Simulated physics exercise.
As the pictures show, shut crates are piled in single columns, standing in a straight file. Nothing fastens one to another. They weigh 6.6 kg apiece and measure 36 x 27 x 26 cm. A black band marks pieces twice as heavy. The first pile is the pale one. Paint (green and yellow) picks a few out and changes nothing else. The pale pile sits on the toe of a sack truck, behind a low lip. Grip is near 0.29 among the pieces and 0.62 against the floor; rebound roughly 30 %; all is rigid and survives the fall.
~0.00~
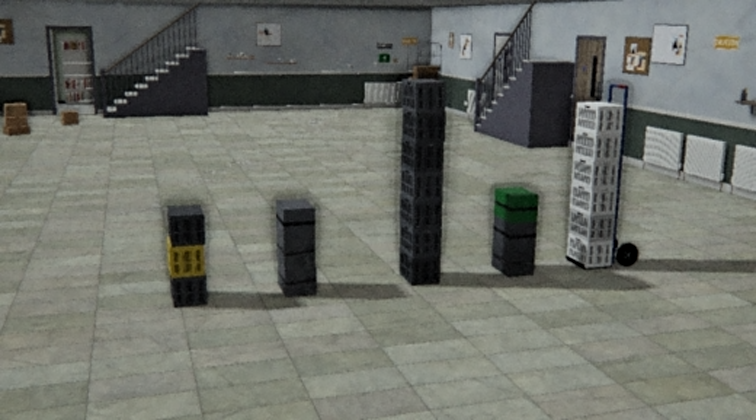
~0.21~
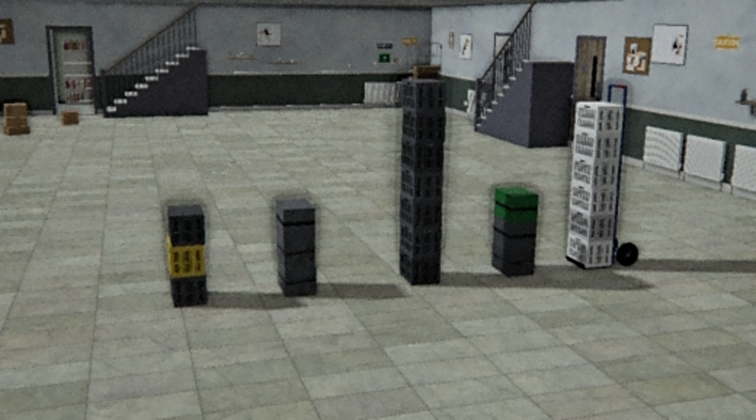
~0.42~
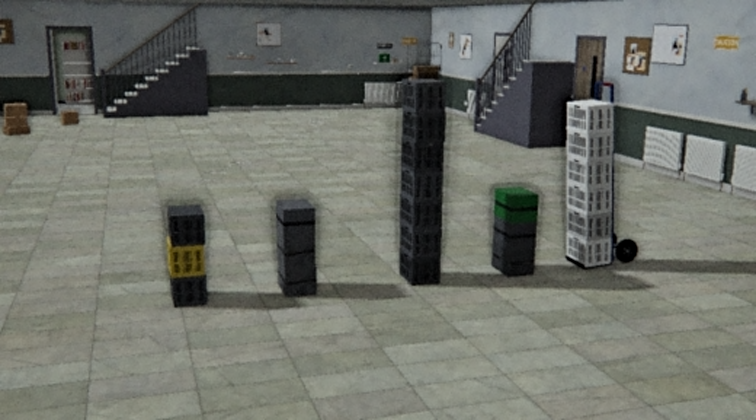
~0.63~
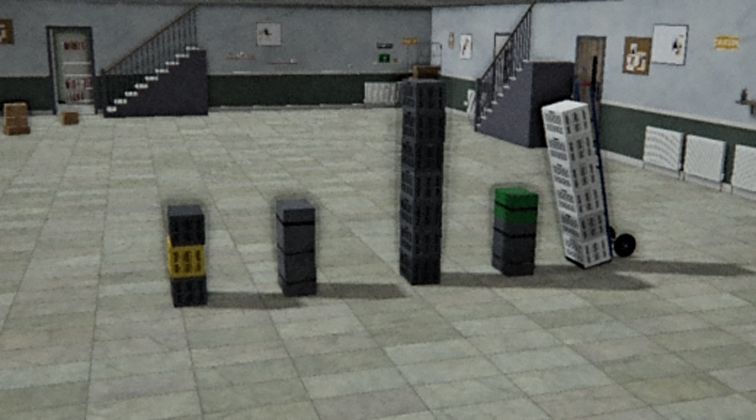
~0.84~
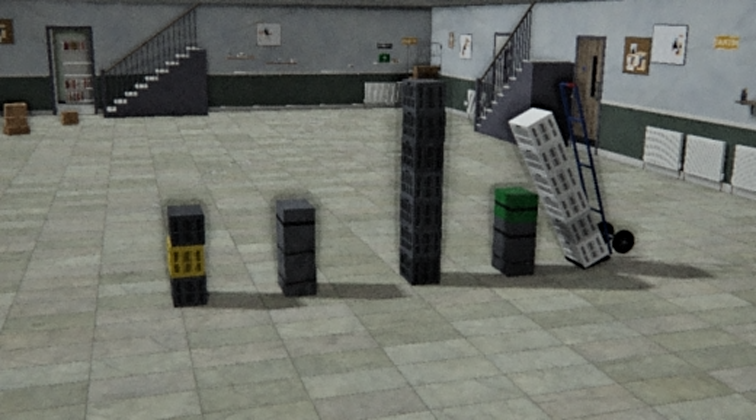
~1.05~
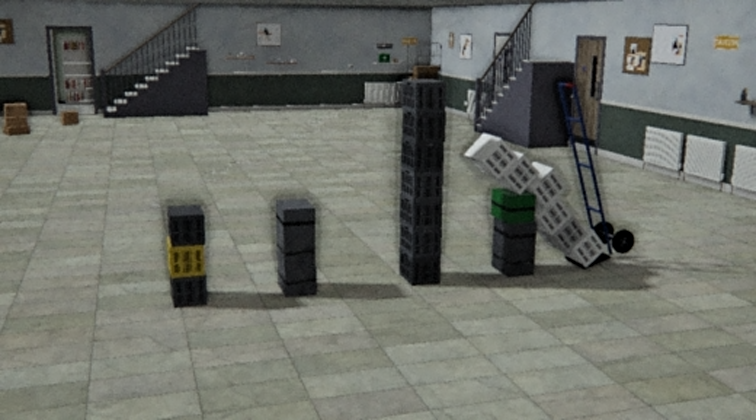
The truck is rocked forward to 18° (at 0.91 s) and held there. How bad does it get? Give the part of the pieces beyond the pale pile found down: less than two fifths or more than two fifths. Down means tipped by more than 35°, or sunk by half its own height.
It comes to fewer than two in five.
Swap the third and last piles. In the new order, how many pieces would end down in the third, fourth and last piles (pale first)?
In that case third 2, fourth 0, last 0.
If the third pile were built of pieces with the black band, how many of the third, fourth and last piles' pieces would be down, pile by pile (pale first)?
Then third 0, fourth 0, last 0.
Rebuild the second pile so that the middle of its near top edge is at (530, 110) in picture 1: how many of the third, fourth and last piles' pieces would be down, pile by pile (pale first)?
In that case third 7, fourth 2, last 2.
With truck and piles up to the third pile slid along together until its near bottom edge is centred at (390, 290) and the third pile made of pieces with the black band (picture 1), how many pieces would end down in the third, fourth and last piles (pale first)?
In that case third 0, fourth 0, last 0.
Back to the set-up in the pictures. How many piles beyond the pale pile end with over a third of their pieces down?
0 in all.
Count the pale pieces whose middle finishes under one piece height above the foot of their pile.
4 of them.
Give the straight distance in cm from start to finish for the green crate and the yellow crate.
Green 10, yellow 0.
Around 1.14 s, 5 of the pale pile down; none of the 16 other crates down, 2 disturbed; green crate displaced 55 mm.
Around 1.30 s, 6 of the pale pile down; none of the 16 other crates down, 5 disturbed; green crate displaced 10 cm.
Around 1.52 s, 6 of the pale pile down; none of the 16 other crates down, 9 disturbed; green crate tipped 4°.
Around 1.88 s, 6 of the pale pile down; none of the 16 other crates down, 8 disturbed; green crate displaced 16 cm.
Finally (2.8 s), 6 of the pale pile down; none of the 16 other crates down, 7 disturbed; green crate displaced 14 cm; yellow crate unmoved. That is 0 per cent. Seen by the last camera, middles, green crate near (502, 206), yellow crate near (186, 255).
